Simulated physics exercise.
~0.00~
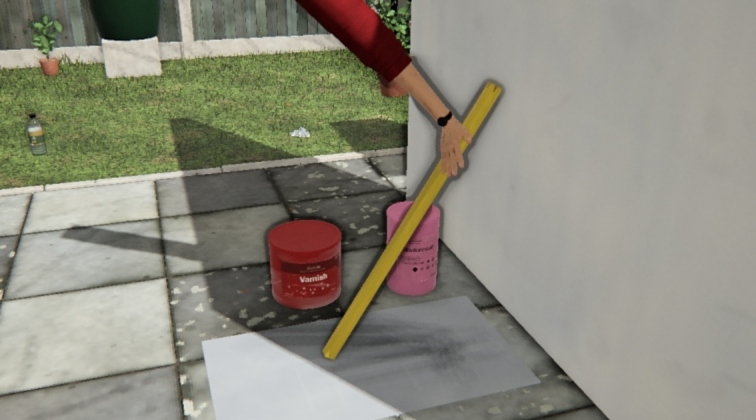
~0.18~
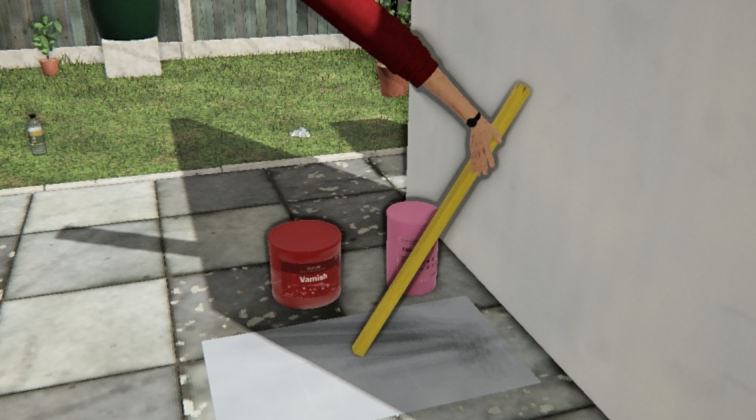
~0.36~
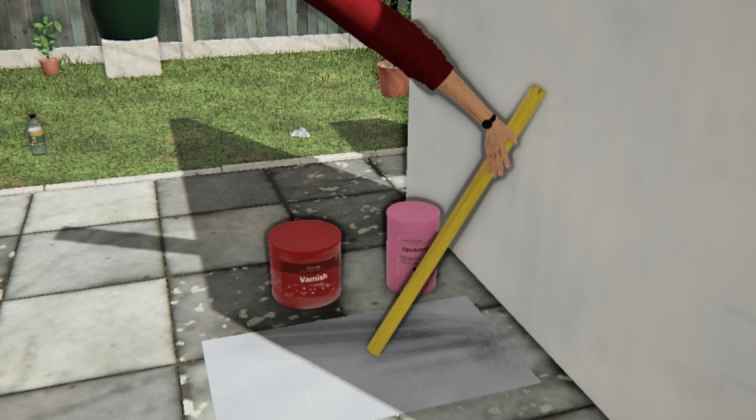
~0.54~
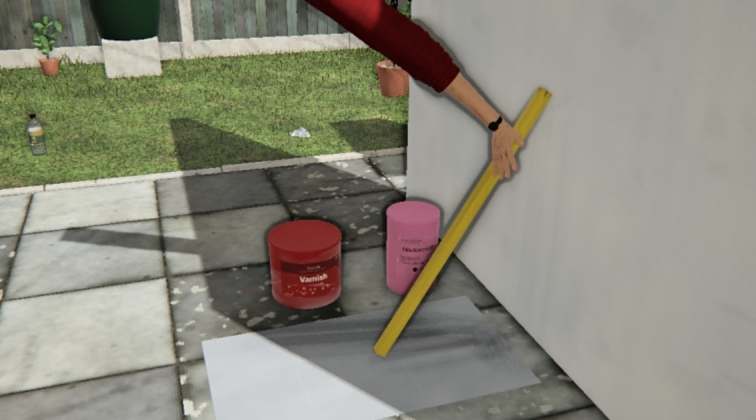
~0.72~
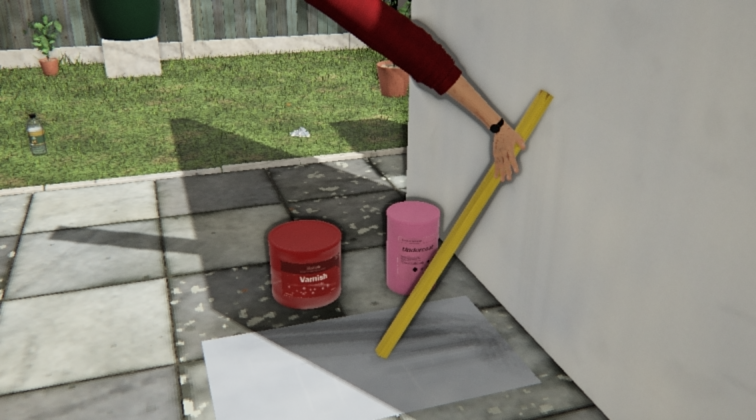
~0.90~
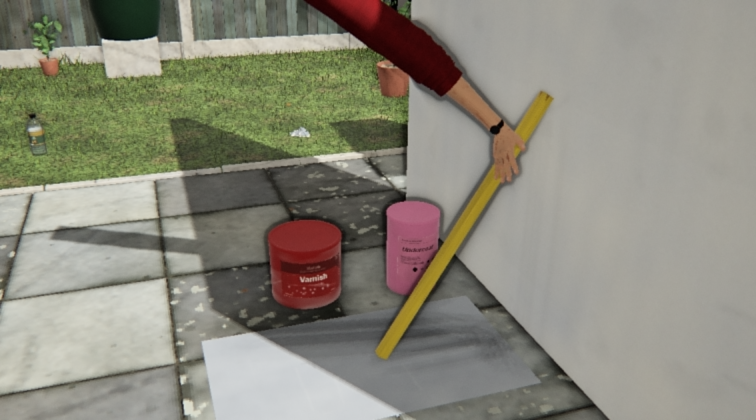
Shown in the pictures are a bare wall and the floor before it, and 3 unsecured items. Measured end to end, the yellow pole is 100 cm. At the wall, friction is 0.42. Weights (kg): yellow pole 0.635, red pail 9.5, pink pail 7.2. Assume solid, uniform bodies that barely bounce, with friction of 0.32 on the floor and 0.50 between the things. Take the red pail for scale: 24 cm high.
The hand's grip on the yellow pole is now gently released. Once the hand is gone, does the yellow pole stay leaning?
It will stay where it is.
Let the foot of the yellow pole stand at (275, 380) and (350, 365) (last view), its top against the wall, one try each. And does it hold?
In the first case it falls, while in the second case it falls.
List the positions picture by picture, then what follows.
In the first frame, 18 cm from its place; yellow pole (408, 226); red pail (306, 264).
In the second frame, 9 cm from its place; yellow pole (437, 225); red pail (306, 264).
In the third frame, 4 cm from its place; yellow pole (452, 226); red pail (306, 264).
In the fourth frame, 1 cm from its place; yellow pole (459, 227); red pail (306, 264).
Leant on the wall, still held; yellow pole (461, 229); red pail (306, 264), in the fifth frame.
Leant on the wall, still held; yellow pole (460, 230); red pail (306, 264), in the sixth frame.
By 1.10 s, all is still.
By 1.50 s, yellow pole resting near (460, 231).
When it is over (2.2 s), all 3 within 10 cm of the start. End places, in pixels of the last picture, yellow pole near (460, 231). The pole holds.
